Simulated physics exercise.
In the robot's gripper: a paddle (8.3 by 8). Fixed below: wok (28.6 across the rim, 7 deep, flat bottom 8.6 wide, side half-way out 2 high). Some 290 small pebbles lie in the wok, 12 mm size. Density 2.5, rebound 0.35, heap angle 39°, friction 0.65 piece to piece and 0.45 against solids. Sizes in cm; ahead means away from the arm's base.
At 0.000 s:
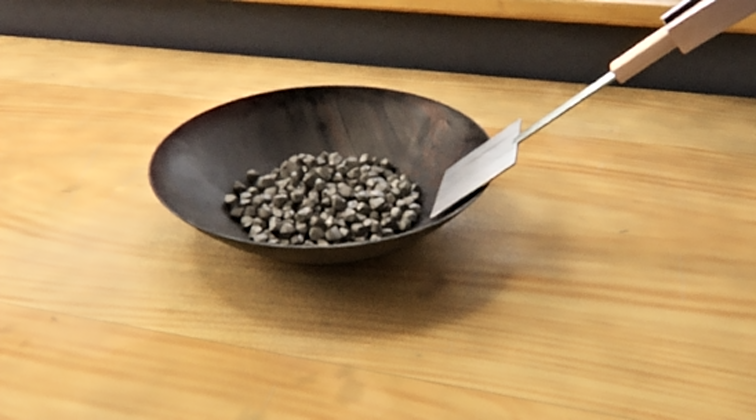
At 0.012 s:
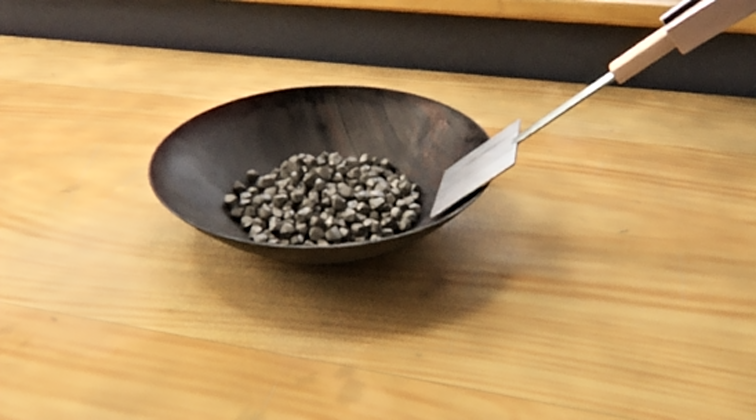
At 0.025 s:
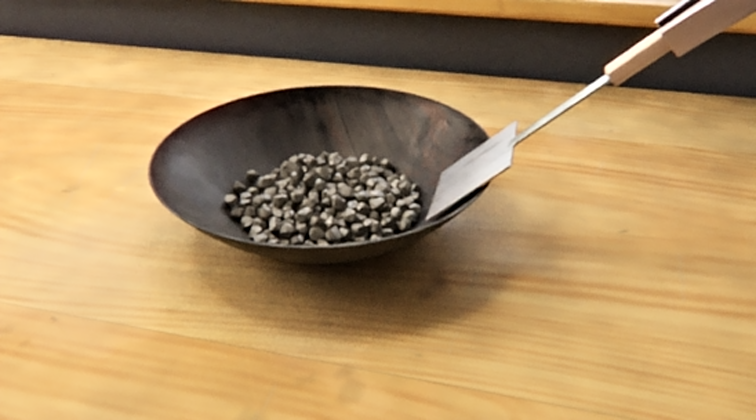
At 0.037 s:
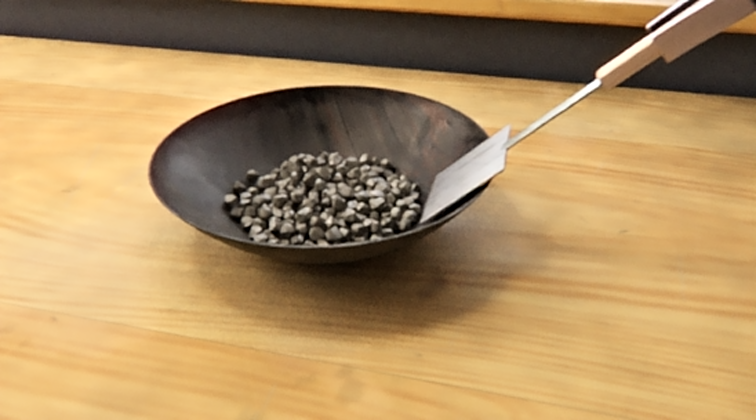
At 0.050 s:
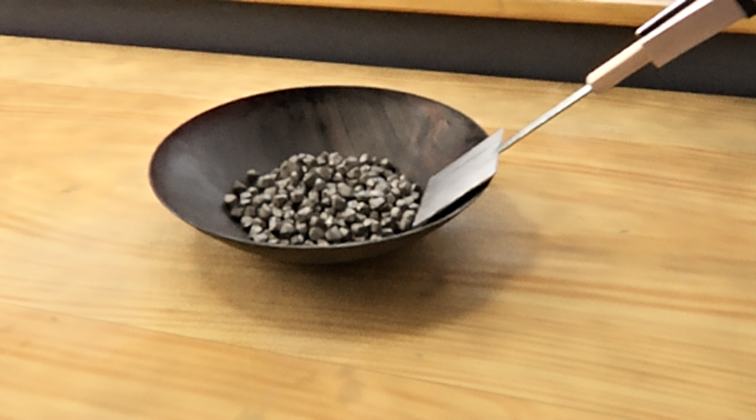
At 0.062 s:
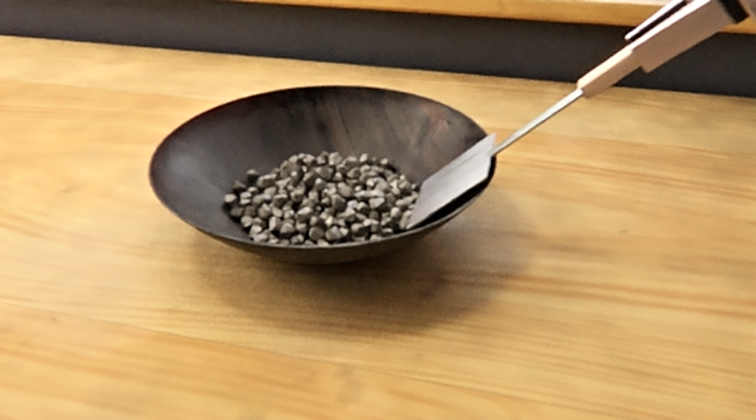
In a dark wok of small grey pebbles, a gripper-held paddle slides slightly left.
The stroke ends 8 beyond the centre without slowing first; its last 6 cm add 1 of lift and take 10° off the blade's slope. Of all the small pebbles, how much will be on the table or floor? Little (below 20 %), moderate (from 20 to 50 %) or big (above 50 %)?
Share on the table or floor: Little (below 20 %).
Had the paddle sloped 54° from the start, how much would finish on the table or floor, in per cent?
In that case some 15 per cent.
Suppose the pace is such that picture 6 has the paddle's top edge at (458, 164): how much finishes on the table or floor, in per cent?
About 35 per cent.
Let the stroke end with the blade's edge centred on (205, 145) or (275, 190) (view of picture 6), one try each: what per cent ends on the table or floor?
Some 35 and 0 per cent.
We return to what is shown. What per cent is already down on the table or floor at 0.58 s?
About 15 per cent.
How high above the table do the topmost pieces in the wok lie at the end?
About 8.5 cm.
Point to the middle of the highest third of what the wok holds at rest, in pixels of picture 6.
At about (214, 142).
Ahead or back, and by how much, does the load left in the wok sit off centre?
Some 6.5 cm ahead.
After 0.19 s, sloping 44°, highest piece 6 above the table; 291 in the wok.
After 0.32 s, sloping 41°, highest piece 8 above the table; 289 in the wok, 2 on the blade or in flight.
After 0.58 s, sloping 34°, highest piece 8 above the table; 249 in the wok, 40 on the table or floor, 2 on the blade or in flight.
After 1.63 s, sloping 34°, highest piece 8 above the table; 249 in the wok, 42 on the table or floor.
In the end, 249 in the wok, 42 on the table or floor. That is 14 % on the table or floor.
